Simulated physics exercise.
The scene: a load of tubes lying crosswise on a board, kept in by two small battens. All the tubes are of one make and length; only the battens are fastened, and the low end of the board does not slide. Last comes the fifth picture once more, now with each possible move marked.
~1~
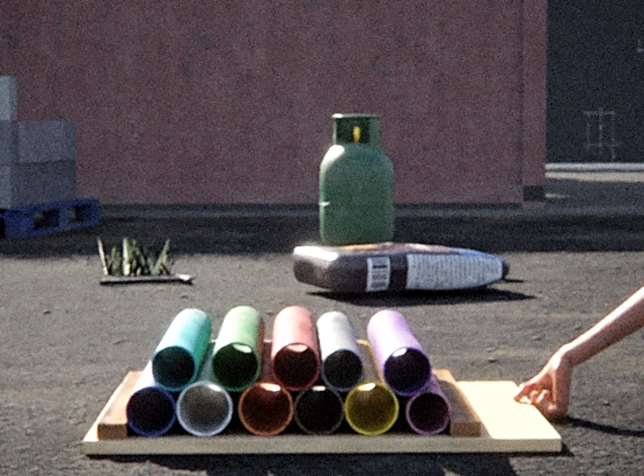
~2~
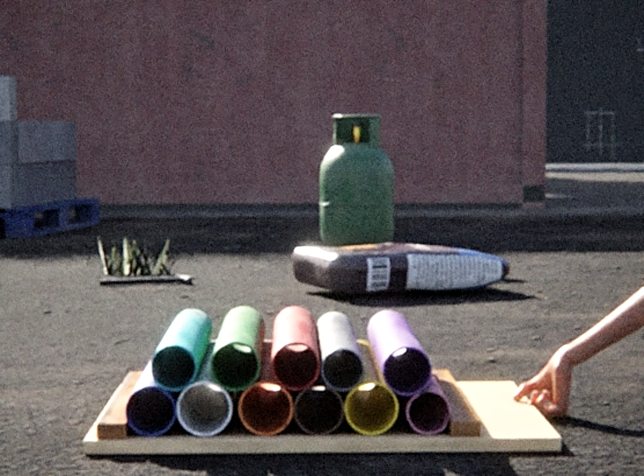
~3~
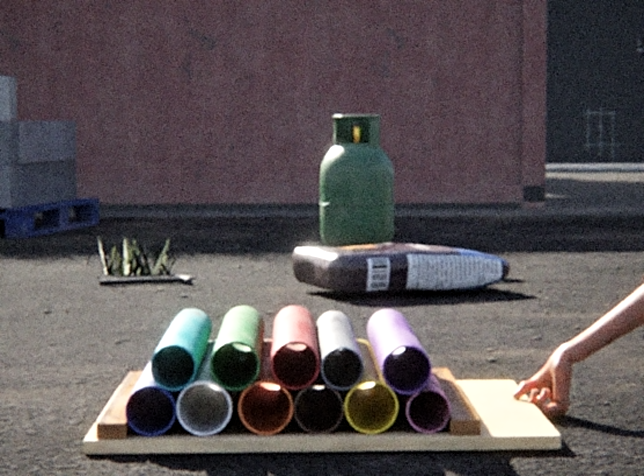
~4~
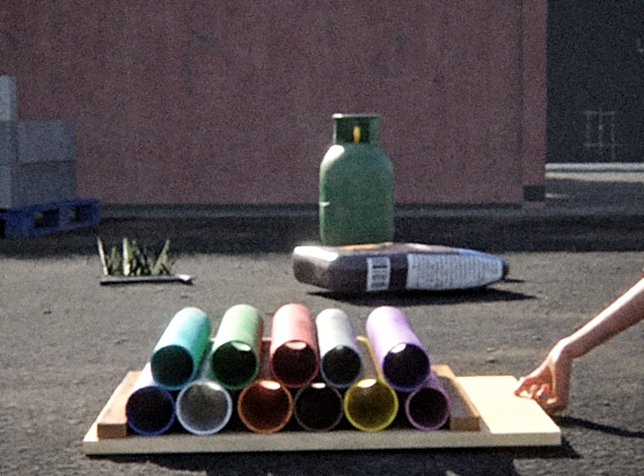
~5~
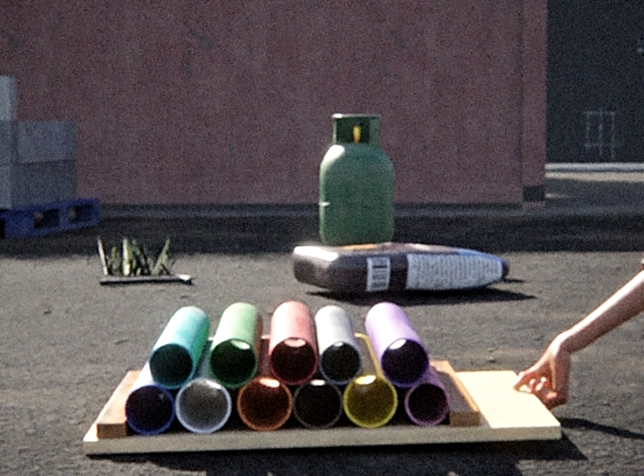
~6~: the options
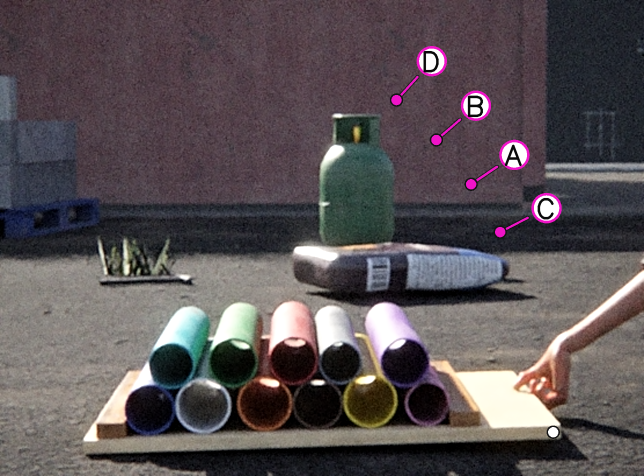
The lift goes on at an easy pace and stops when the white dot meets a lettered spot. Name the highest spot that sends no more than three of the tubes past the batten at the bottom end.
The last mark within the limit is C.
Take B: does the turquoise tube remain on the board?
No, with B.
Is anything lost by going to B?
Yes, at B.
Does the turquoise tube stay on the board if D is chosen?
The turquoise tube: No.
On the marked copy, A at (471, 184); B at (437, 140); C at (500, 232); D at (396, 100); the white dot at (554, 432).
With C. Early on, board at 16°.
Further on, board at 27°.
At the end, board at 27°, none over the low batten.
As for the rest, A four over the low batten (red, green, grey, turquoise); B eight over the low batten; D eleven over the low batten.
